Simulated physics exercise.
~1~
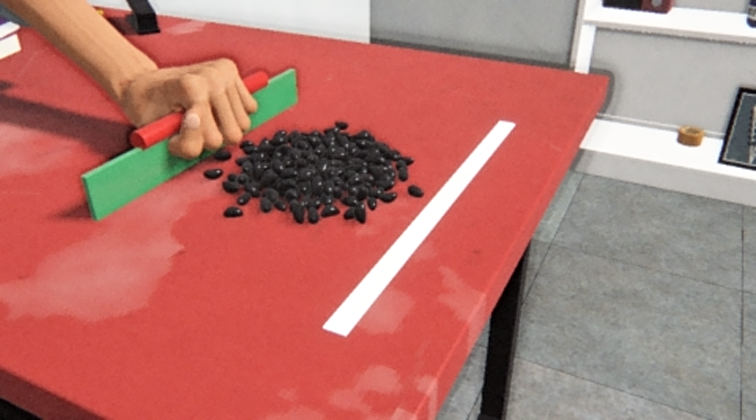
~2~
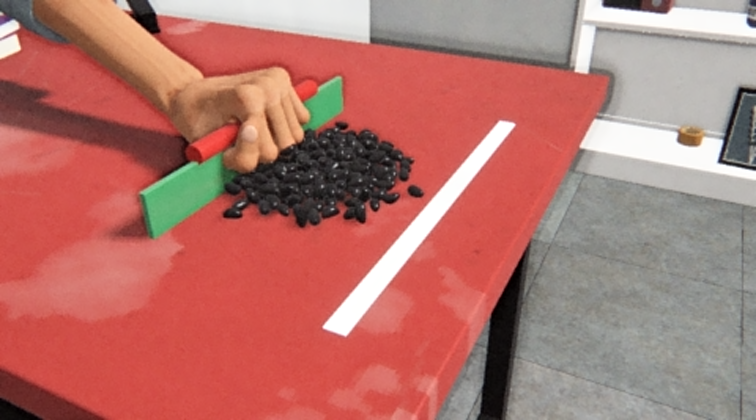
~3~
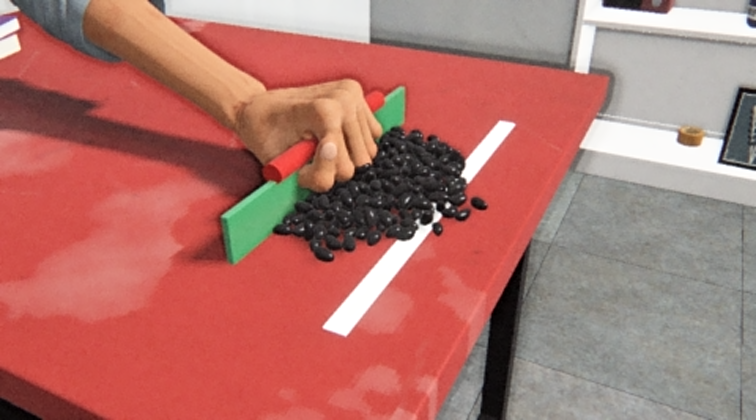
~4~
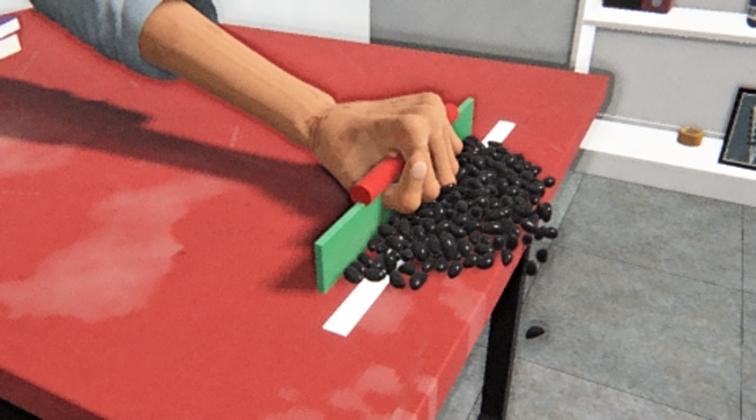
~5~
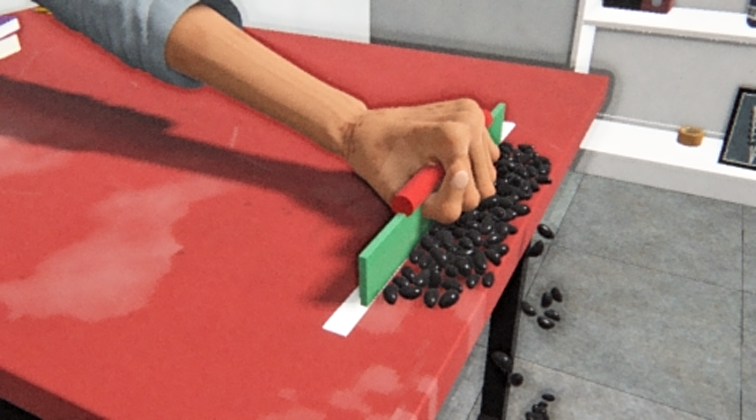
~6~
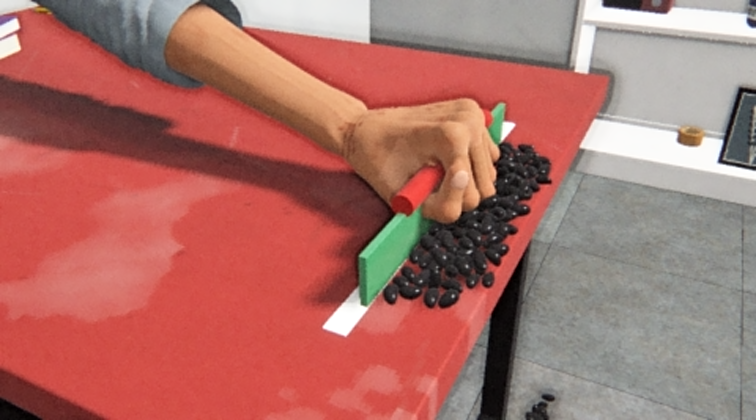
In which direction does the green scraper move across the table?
The green scraper moves to the right, pushed by the hand until it stops at the white tape.
